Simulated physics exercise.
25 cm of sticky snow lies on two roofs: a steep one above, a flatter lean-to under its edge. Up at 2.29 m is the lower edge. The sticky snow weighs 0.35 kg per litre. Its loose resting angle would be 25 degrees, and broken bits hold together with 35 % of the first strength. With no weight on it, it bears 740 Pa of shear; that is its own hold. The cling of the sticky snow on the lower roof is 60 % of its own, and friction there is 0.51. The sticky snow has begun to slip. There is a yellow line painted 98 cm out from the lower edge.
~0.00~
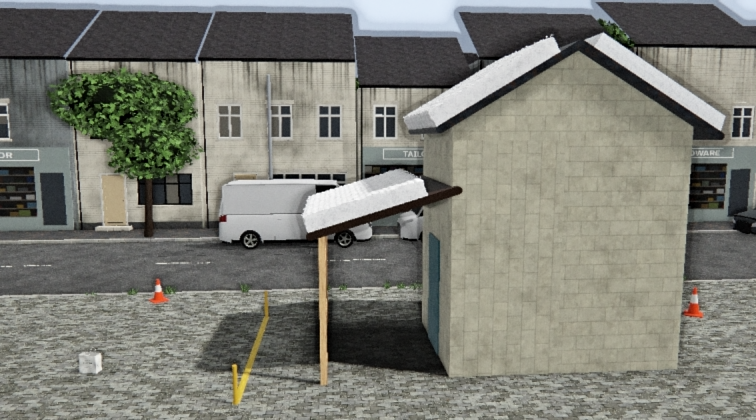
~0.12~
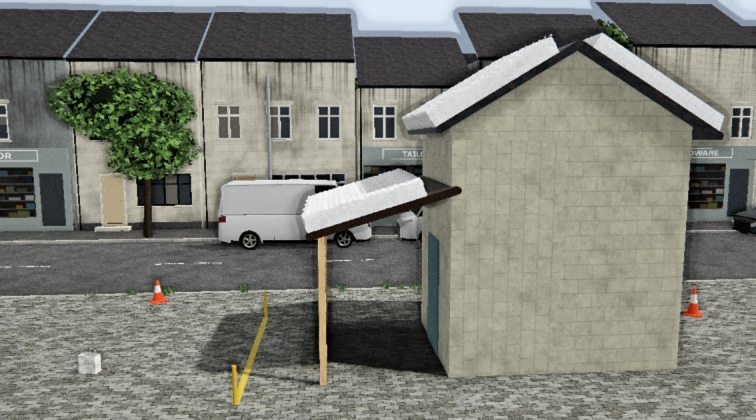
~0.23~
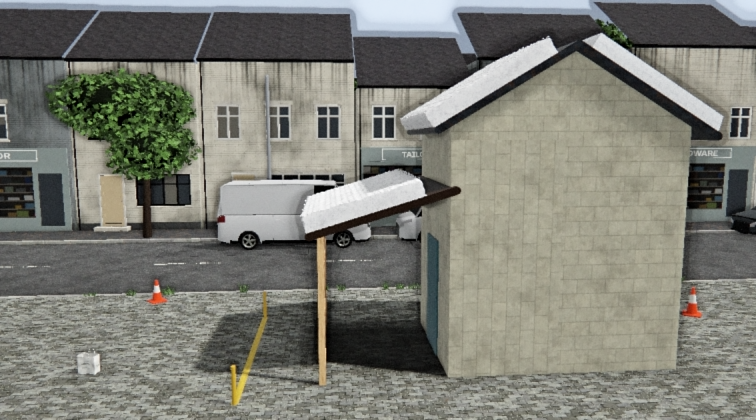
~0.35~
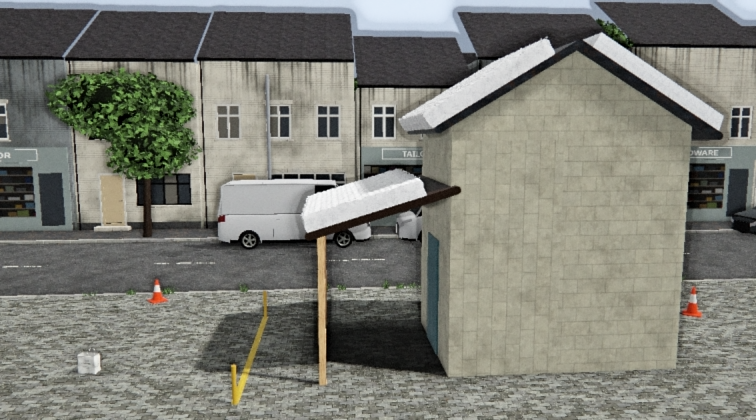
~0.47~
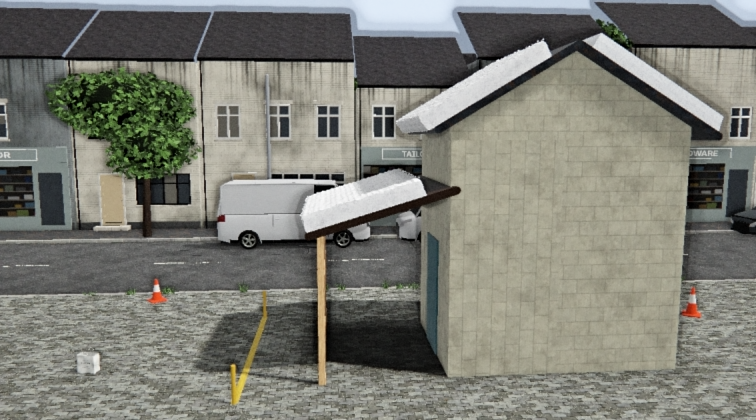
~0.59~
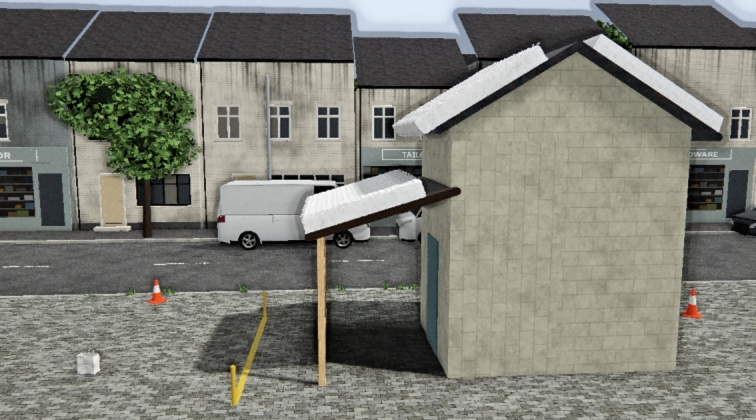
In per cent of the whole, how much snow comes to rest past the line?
0 %.
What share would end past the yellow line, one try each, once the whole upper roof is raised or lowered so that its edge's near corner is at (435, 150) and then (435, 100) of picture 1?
It would be 0 percent for the first setting and 8 percent for the second.
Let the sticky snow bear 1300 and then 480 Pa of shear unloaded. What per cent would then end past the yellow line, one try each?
About 0 % first, about 10 % second.
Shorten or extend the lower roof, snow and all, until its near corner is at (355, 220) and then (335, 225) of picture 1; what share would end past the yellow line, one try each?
Try 1: Near 16 %; try 2: Near 5 %.
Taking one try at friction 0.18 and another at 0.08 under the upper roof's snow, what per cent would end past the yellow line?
Roughly 18 per cent first, roughly 25 per cent second.
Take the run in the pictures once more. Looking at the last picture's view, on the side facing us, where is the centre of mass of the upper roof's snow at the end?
Near face, approx. (351, 214).
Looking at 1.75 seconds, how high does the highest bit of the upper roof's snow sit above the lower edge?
At that moment it reaches around 1.7 m above the edge.
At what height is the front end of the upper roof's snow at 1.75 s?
Measured height: Approx. 2.8 m.
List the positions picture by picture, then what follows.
Front end of the sticky snow at (435, 112), in the first frame.
Front end of the sticky snow at (433, 113), its middle shifted 8 mm, in the second frame.
Front end of the sticky snow at (431, 114), its middle shifted 3.0 cm, 1 % of it past the upper edge, in one piece, in the third frame.
Front end of the sticky snow at (429, 115), its middle shifted 6.9 cm, 3 % of it past the upper edge, in one piece, in the fourth frame.
Front end of the sticky snow at (426, 122), its middle shifted 13 cm, 6 % of it past the upper edge, in one piece, in the fifth frame.
Front end of the sticky snow at (421, 122), its middle shifted 20 cm, 10 % of it past the upper edge, in one piece, in the sixth frame.
By 1.12 s, none is below the lower edge and 0 % is past the line.
By 1.75 s, none is below the lower edge and 0 % is past the line.
By 2.37 s, none is below the lower edge and 0 % is past the line.
By 3.00 s, none is below the lower edge and 0 % is past the line.
By 6.00 s, at the end, 11 % is below the lower edge and 0 % is past the line.
